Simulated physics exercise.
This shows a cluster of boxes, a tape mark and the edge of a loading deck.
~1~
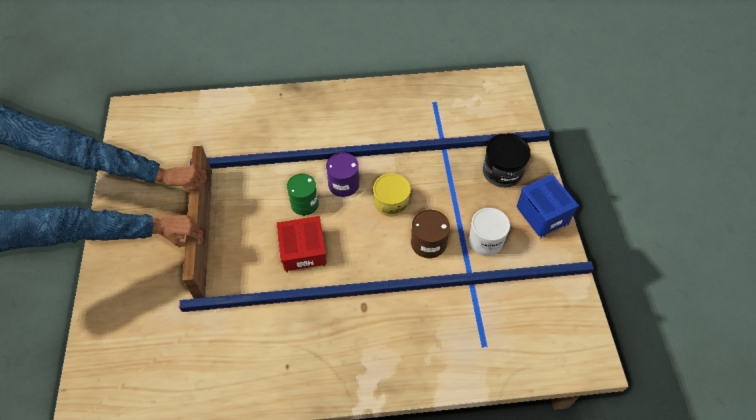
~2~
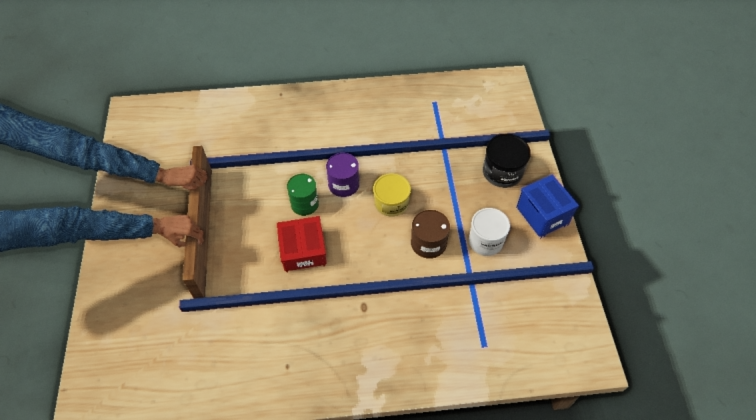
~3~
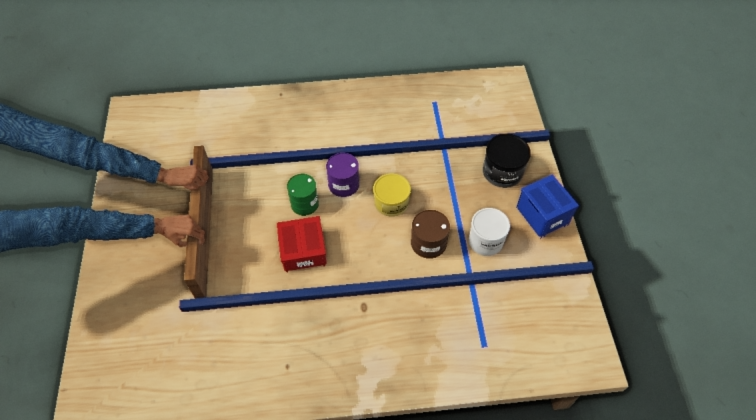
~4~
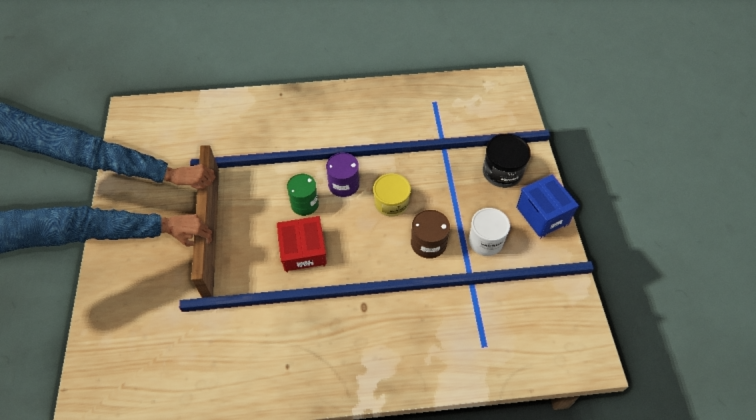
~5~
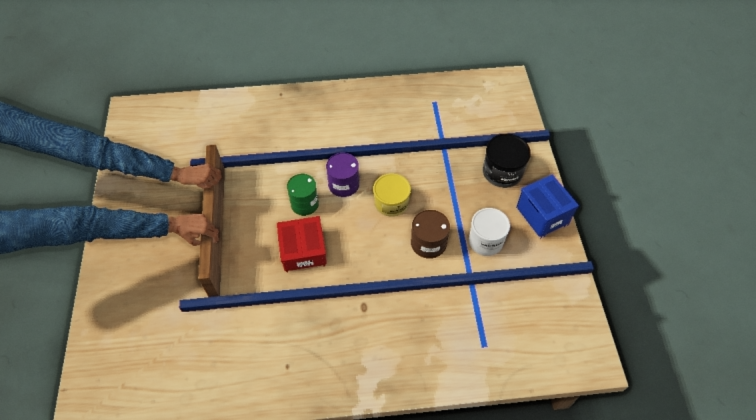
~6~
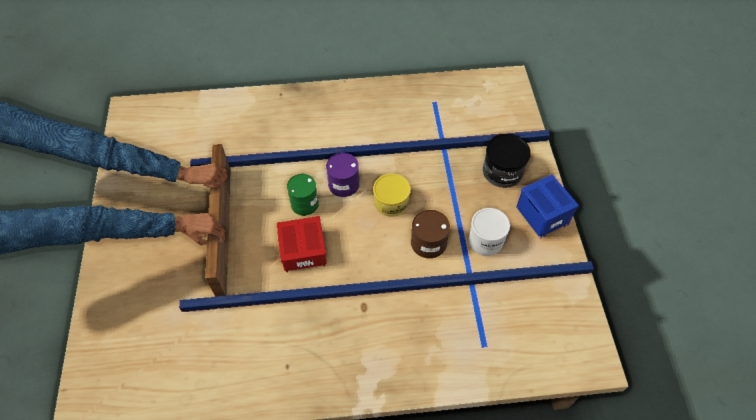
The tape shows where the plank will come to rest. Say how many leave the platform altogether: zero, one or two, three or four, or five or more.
In the end the number that fall off is zero.
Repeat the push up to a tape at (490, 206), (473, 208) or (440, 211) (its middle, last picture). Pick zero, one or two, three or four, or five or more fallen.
One after another: Just one or two; zero; none.
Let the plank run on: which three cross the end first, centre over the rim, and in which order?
In order: The white pail, then the blue tote, then the brown canister.
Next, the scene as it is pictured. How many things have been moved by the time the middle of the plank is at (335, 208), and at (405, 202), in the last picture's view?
By then 3, and 6.
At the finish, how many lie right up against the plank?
That makes 3.
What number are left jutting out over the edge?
1 of them.
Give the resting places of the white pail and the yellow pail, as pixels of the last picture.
The white pail stops around (564, 237); the yellow pail around (501, 195).
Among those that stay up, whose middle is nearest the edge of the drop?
That is the blue tote.
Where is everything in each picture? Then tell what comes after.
Blue tote (546, 207); black pail (506, 161); white pail (488, 233); plank (199, 220); tape (456, 209), in the first picture.
Black pail (506, 161); yellow pail (392, 195), in the second picture.
White pail (488, 233); plank (200, 220), in the third picture.
Blue tote (546, 207); purple canister (343, 175), in the fourth picture.
Black pail (506, 161); green canister (303, 195), in the fifth picture.
Blue tote (546, 207); black pail (506, 161); white pail (488, 233); plank (219, 218); tape (456, 209), in the sixth picture.
Early on, none off yet; blue tote at rest near (546, 207); black pail at rest near (506, 161); white pail at rest near (488, 233).
Finally, the number that fall off is zero.
